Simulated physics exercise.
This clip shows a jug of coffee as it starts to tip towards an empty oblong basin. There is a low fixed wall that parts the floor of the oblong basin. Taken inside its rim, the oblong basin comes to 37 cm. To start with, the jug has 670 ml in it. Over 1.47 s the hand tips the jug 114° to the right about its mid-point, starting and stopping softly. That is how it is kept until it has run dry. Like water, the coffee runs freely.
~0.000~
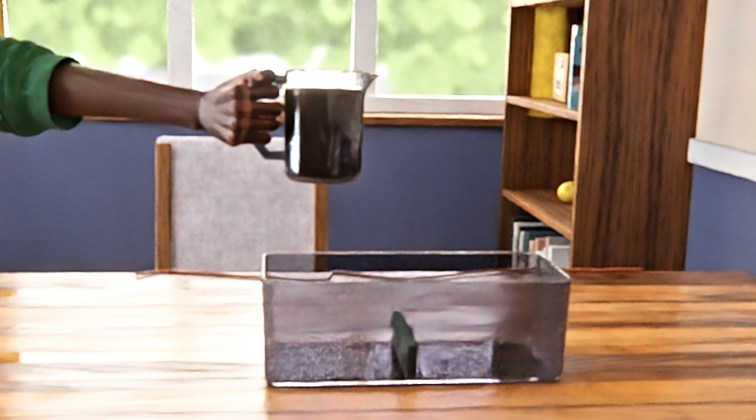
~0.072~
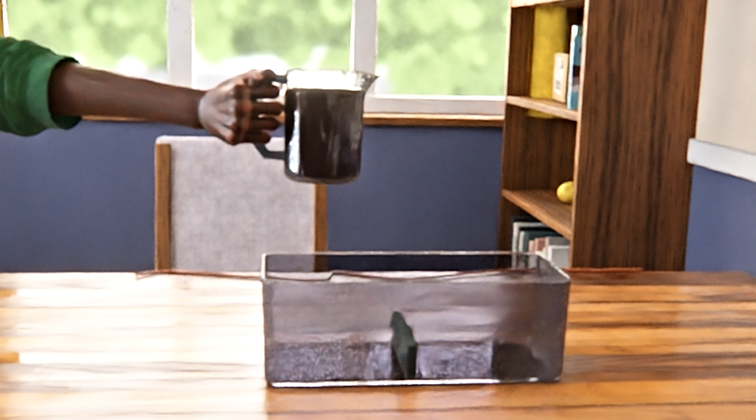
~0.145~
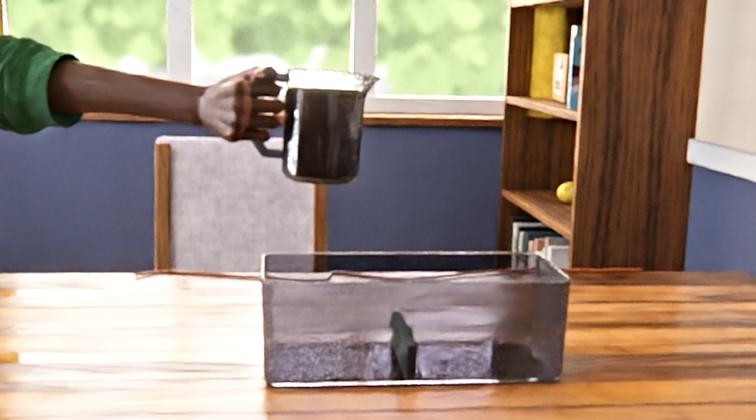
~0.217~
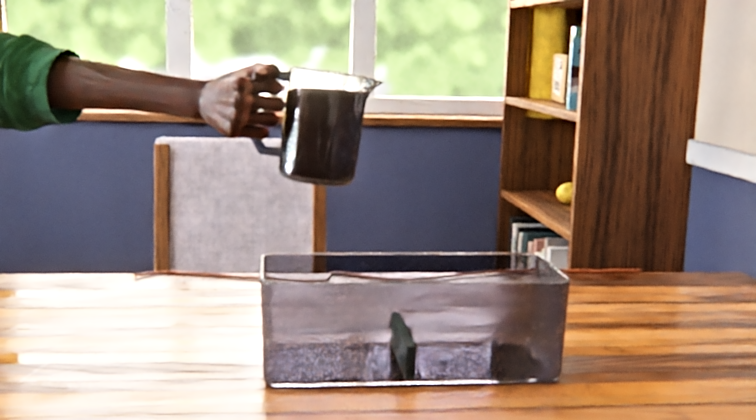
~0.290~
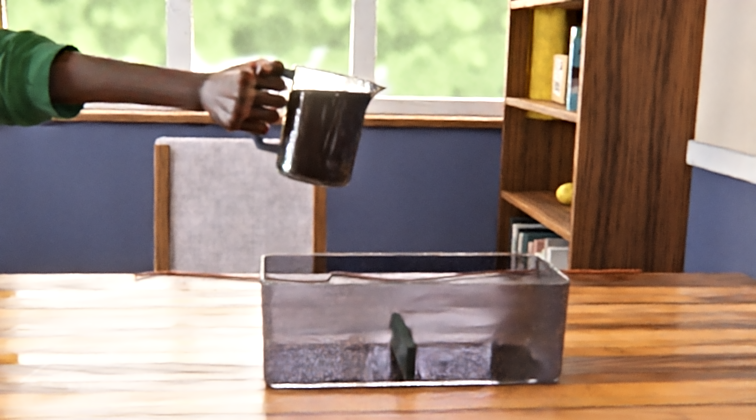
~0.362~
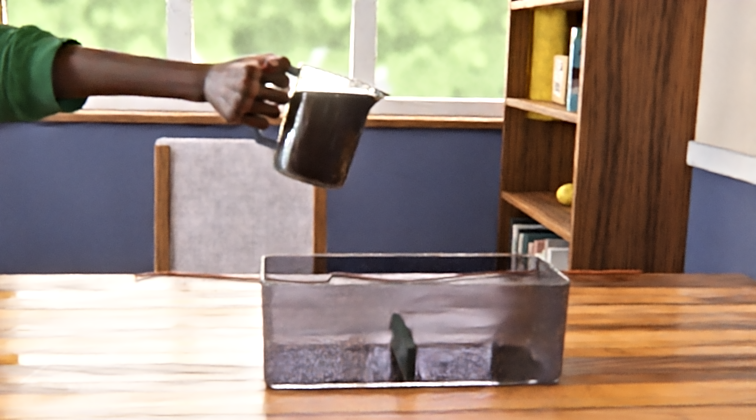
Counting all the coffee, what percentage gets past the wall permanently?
The share past the wall is about 94 per cent.
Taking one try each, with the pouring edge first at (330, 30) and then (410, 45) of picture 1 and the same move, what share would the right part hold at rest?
50 and 90 %.
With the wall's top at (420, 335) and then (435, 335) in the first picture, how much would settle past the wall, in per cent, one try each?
I'd say 80 percent on the first go, 60 percent on the next.
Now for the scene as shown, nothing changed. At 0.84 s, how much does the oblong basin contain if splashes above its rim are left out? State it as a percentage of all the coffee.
Around 7 percent.
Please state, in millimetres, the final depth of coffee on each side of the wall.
I'd expect close to 2 mm on the left and close to 24 mm on the right.
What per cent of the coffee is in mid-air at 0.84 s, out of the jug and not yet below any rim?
Near 16 per cent of it all.
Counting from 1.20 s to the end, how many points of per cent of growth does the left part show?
Change: Approx. 4 %.
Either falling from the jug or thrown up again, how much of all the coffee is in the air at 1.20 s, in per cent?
Estimated airborne part: Roughly 20 per cent.
Then, 0.84 s in, the tilt is 70° and 78 per cent is still to pour, 0 is left of the wall and 7 right of it.
Then, 1.20 s in, the tilt is 105° and 22 per cent is still to pour, 1 is left of the wall and 56 right of it.
Then, 1.57 s in, the tilt is 114° and 0 per cent is still to pour, 5 is left of the wall and 93 right of it.
Then, 1.97 s in, the tilt is 114° and 0 per cent is still to pour, 5 is left of the wall and 94 right of it.
Finally, 5 per cent lies left of the wall, 94 right of it and 1 outside.
